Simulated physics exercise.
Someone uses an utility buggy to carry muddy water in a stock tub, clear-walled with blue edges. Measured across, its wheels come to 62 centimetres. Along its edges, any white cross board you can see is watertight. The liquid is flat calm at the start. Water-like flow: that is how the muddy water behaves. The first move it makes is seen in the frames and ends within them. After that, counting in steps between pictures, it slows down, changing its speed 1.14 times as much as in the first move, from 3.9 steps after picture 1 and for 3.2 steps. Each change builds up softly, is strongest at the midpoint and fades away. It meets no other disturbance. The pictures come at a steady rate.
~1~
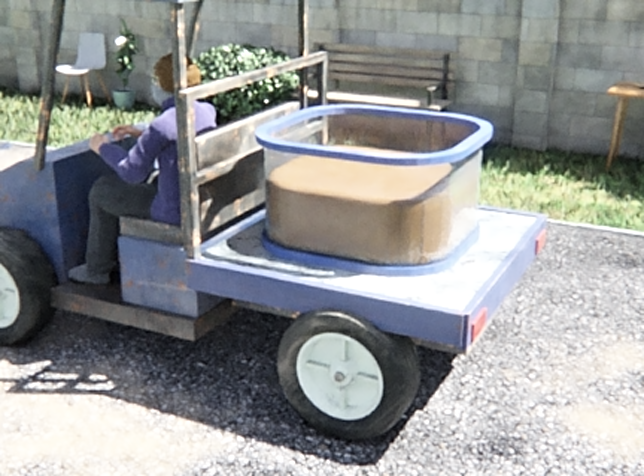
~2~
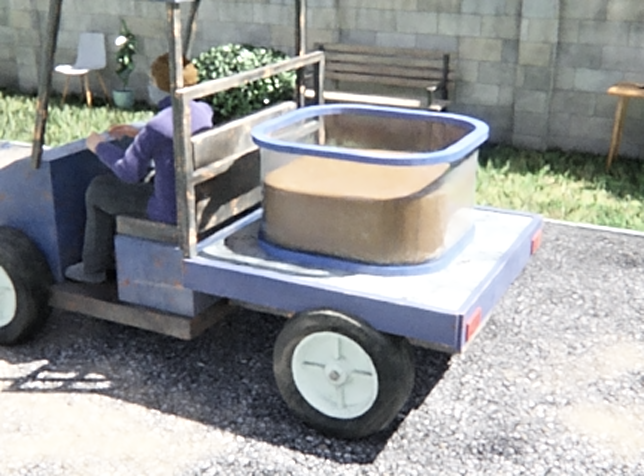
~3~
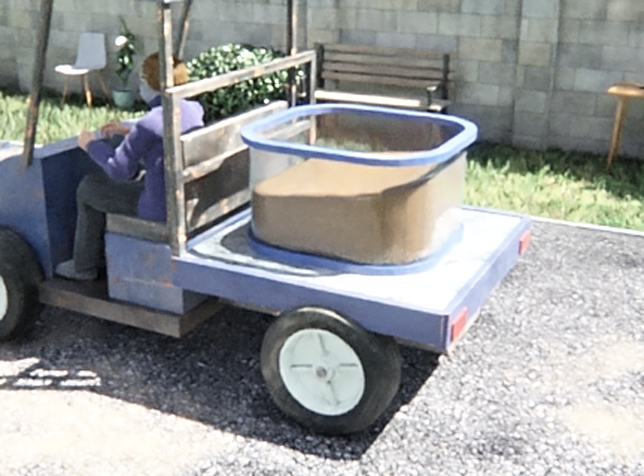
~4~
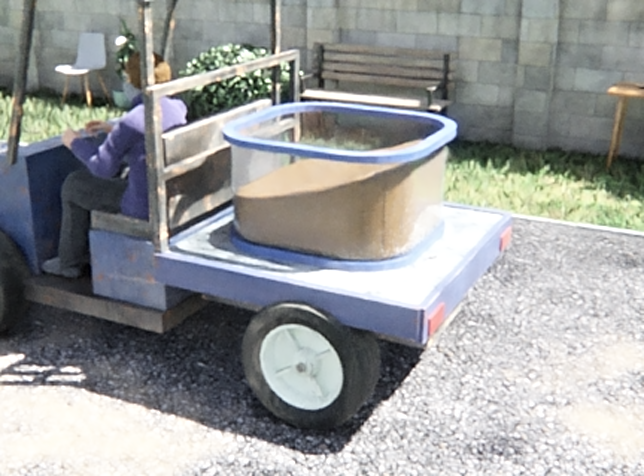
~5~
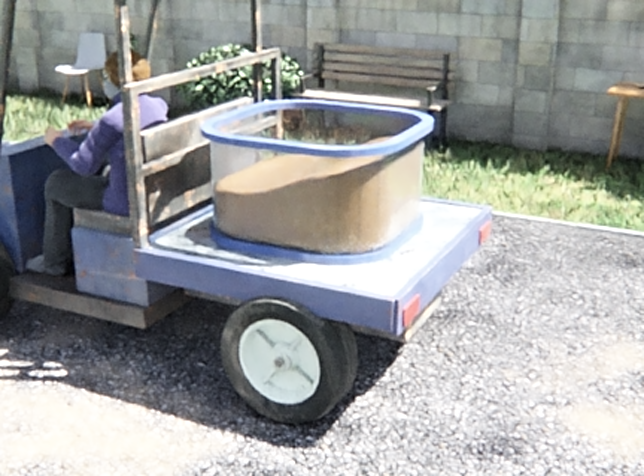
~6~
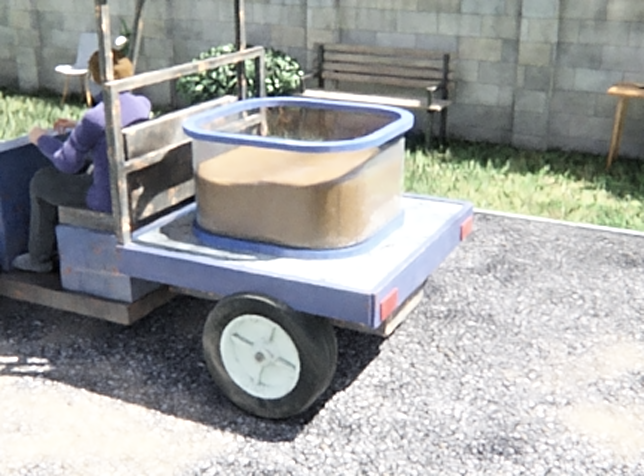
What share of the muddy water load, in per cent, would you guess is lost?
I would say close to 3 per cent.
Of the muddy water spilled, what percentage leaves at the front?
Some 40 per cent of it.
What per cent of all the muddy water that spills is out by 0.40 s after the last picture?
About 0 percent, give or take.
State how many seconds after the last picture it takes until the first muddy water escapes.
About 0.7 seconds.
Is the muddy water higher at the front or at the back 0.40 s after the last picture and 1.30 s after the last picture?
The surface rises towards the forward end and then towards the rear end.
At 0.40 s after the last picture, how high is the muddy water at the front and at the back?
I'd say some 58 centimetres in front and some 14 centimetres behind.
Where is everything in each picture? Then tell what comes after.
In the first picture, the surface is at (284, 176) by the front wall; at (416, 195) by the back wall; it shows no tilt against the walls; the front is on the left, levels are read along the near wall; a wheel hub at (335, 381).
In the second picture, the surface is at (280, 177) by the front wall; at (412, 194) by the back wall; it shows no tilt against the walls.
In the third picture, the surface is at (270, 187) by the front wall; at (400, 182) by the back wall; it climbs 10° towards the back.
In the fourth picture, the surface is at (251, 192) by the front wall; at (379, 167) by the back wall; it climbs 18° towards the back.
In the fifth picture, the surface is at (230, 187) by the front wall; at (354, 163) by the back wall; it climbs 16° towards the back.
In the sixth picture, the surface is at (212, 170) by the front wall; at (333, 177) by the back wall; it climbs 4° towards the back; a wheel hub at (255, 361).
Another 0.40 s on from the last picture, the surface is 57 cm up at the front and 14 cm at the back; nothing has left.
Another 0.80 s on from the last picture, the surface is 26 cm up at the front and 40 cm at the back; 1 per cent is out, over the front.
Another 1.30 s on from the last picture, the surface is 23 cm up at the front and 30 cm at the back; 2 per cent is out, over the front.
Another 3.28 s on from the last picture, 3 per cent is out, over the back and the front, 7 of 214 litres.
